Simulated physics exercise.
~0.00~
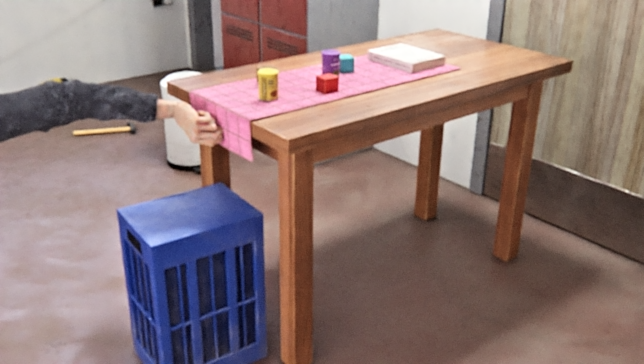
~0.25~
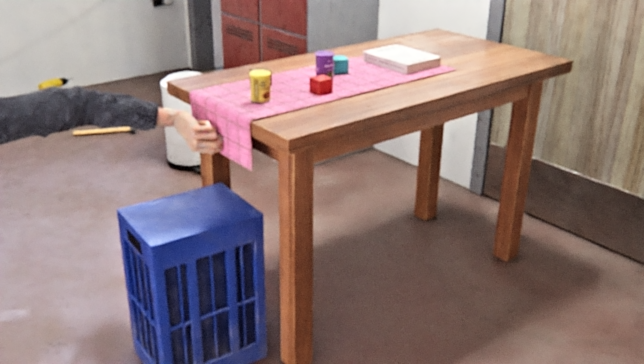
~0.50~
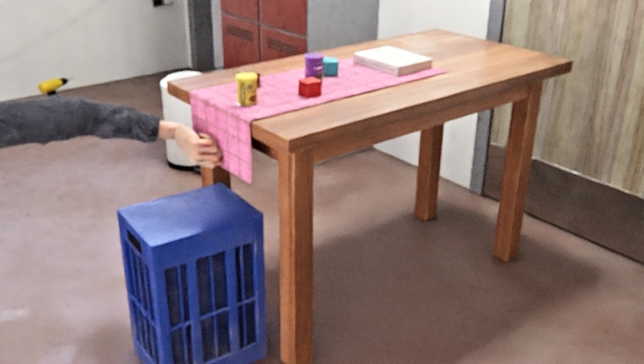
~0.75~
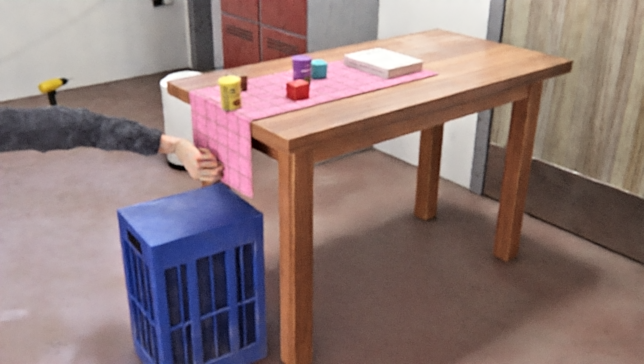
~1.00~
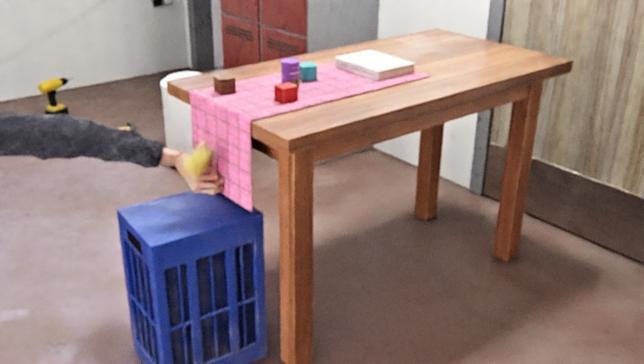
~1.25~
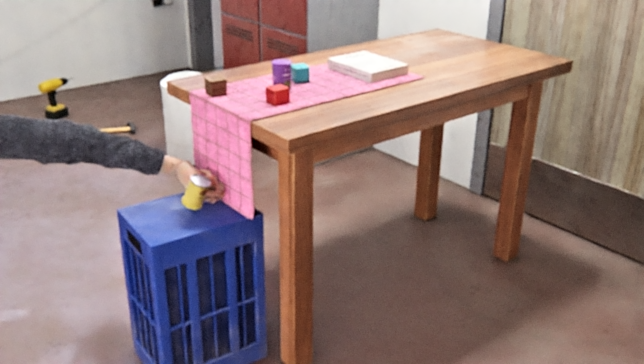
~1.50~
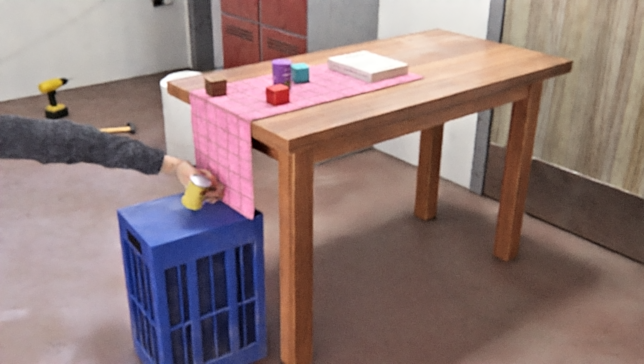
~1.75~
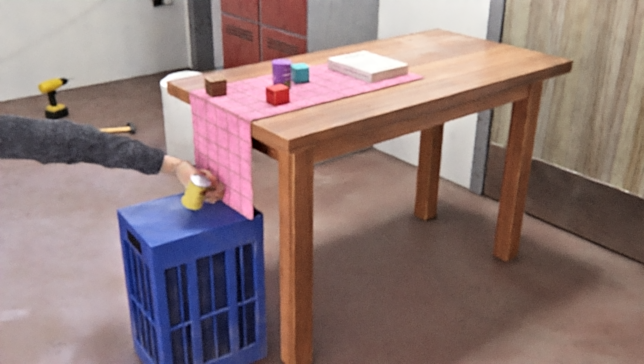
A hand pulled the end of a pink checked cloth down over the table's edge toward a blue crate, drawing the small objects on it leftward, until the yellow can tipped off and ended upside down on the crate while the others stayed on the table.
